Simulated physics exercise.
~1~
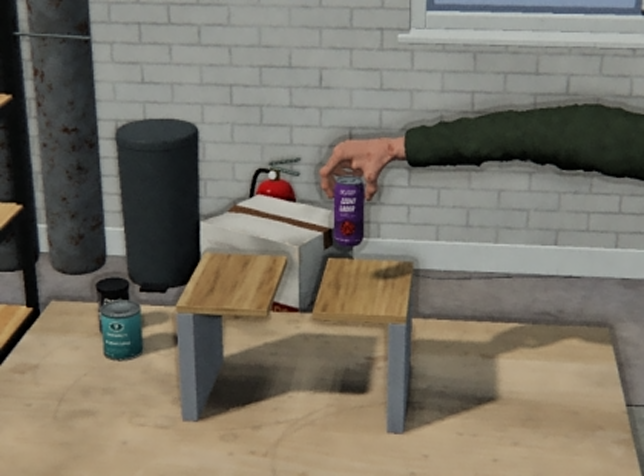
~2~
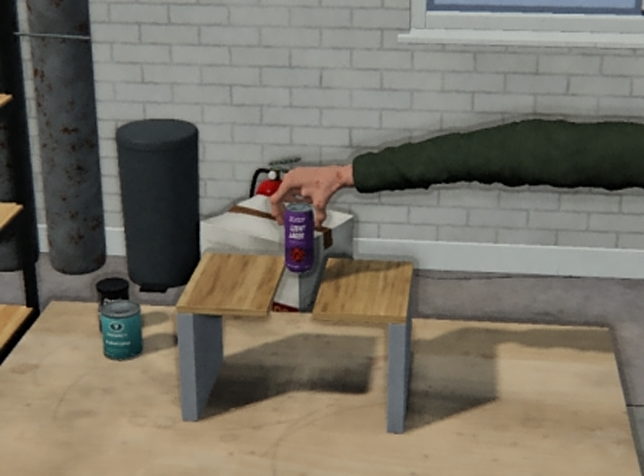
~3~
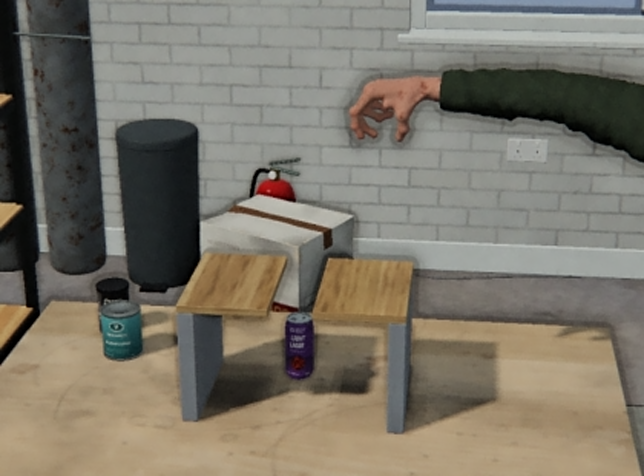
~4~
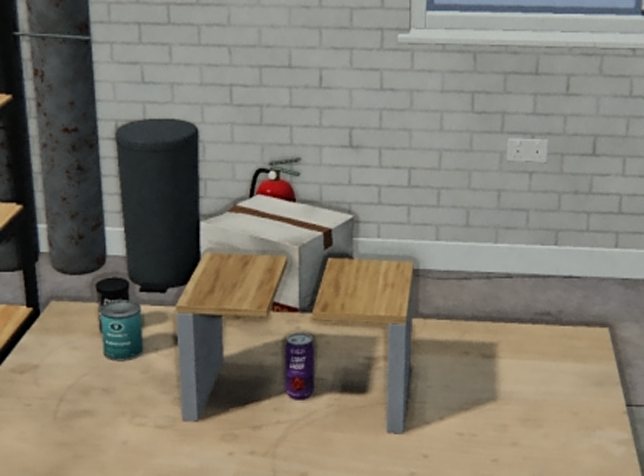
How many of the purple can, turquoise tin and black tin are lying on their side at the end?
None of them are lying on their side. The purple can, the turquoise tin and the black tin all end upright.
